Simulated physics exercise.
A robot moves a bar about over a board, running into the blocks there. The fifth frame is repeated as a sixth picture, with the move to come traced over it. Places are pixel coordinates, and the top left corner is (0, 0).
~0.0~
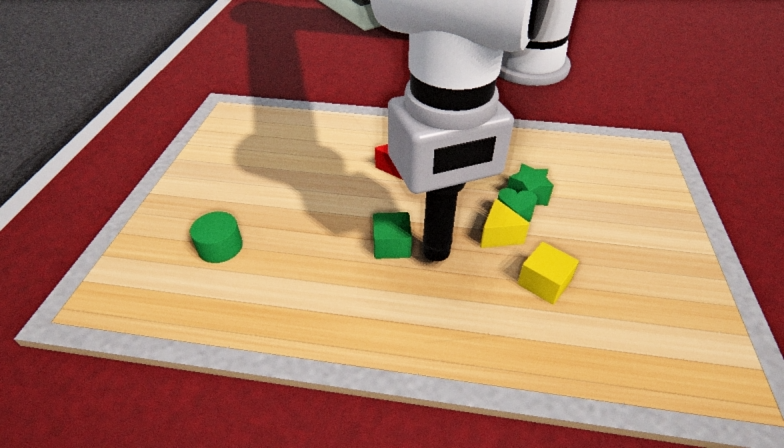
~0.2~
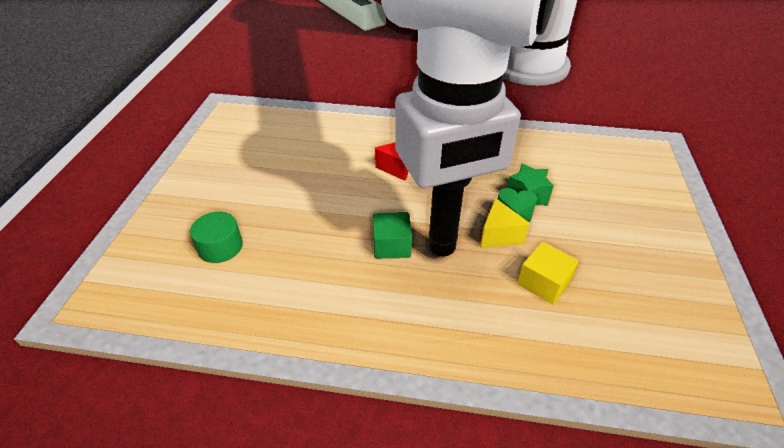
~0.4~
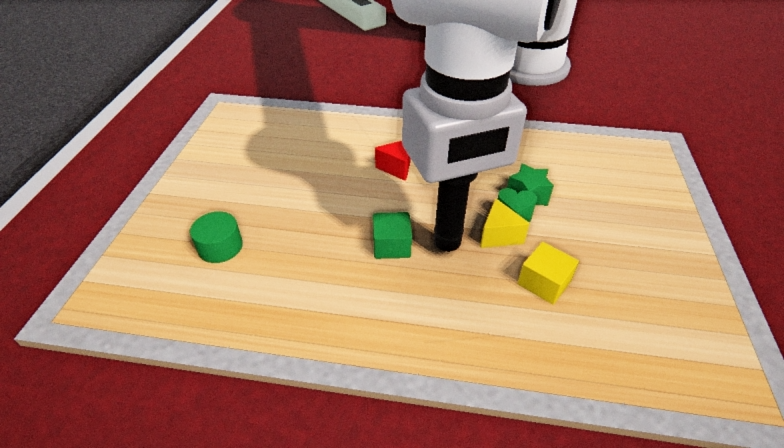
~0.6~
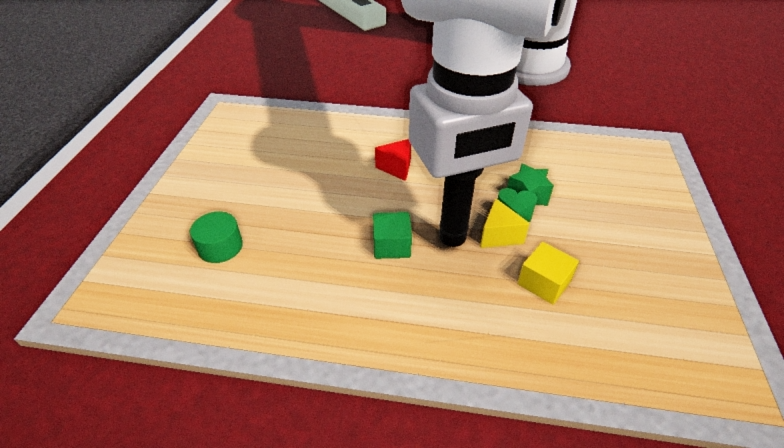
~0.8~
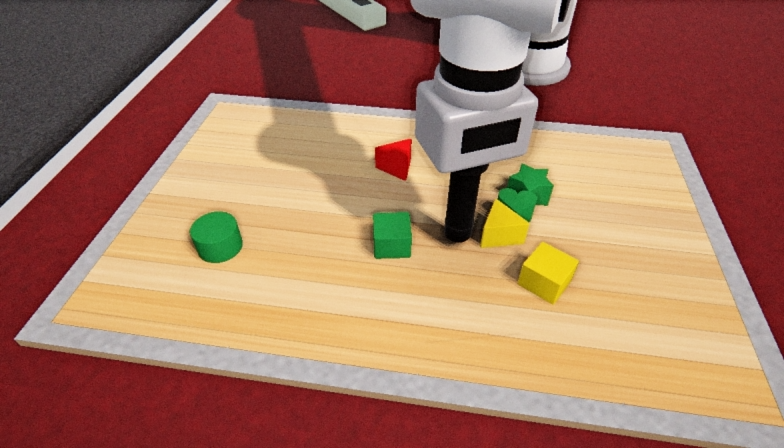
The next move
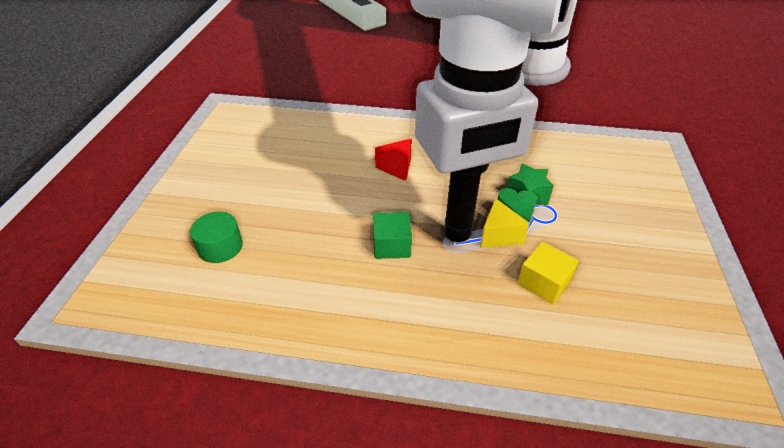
White robot arm sliding a black bar slightly right across a wooden board, between a green cube and a yellow triangle.
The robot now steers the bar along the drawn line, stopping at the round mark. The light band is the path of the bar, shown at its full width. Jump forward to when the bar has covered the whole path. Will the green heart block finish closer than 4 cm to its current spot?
No, that is not how it ends up.
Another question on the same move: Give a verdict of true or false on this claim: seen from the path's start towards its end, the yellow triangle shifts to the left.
False.
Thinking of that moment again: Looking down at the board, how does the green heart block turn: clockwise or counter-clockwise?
My answer: Anticlockwise.
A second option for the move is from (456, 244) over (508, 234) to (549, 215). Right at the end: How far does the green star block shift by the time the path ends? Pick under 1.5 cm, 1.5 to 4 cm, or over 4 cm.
The 1.5 to 4 cm band.
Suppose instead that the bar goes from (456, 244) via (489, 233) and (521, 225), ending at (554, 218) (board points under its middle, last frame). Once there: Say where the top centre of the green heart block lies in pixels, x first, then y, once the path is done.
My estimate: (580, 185).
Path on the board, from (456, 244) by way of (490, 238) and (519, 227) to (543, 214).
What follows on the original path. One third of the way, bar (492, 228); yellow triangle (522, 219), turned 15° anticlockwise; green heart block (525, 199), turned 25° anticlockwise; green star block (533, 175).
Two thirds of the way, bar (522, 218); yellow triangle (554, 216), turned 20° anticlockwise; green heart block (548, 193), turned 40° anticlockwise; green star block (534, 173).
At the end, bar (546, 204); yellow triangle (568, 212), turned 15° clockwise; green heart block (572, 183), turned 45° anticlockwise; green star block (535, 171), turned 20° anticlockwise; yellow four-sided block in place.
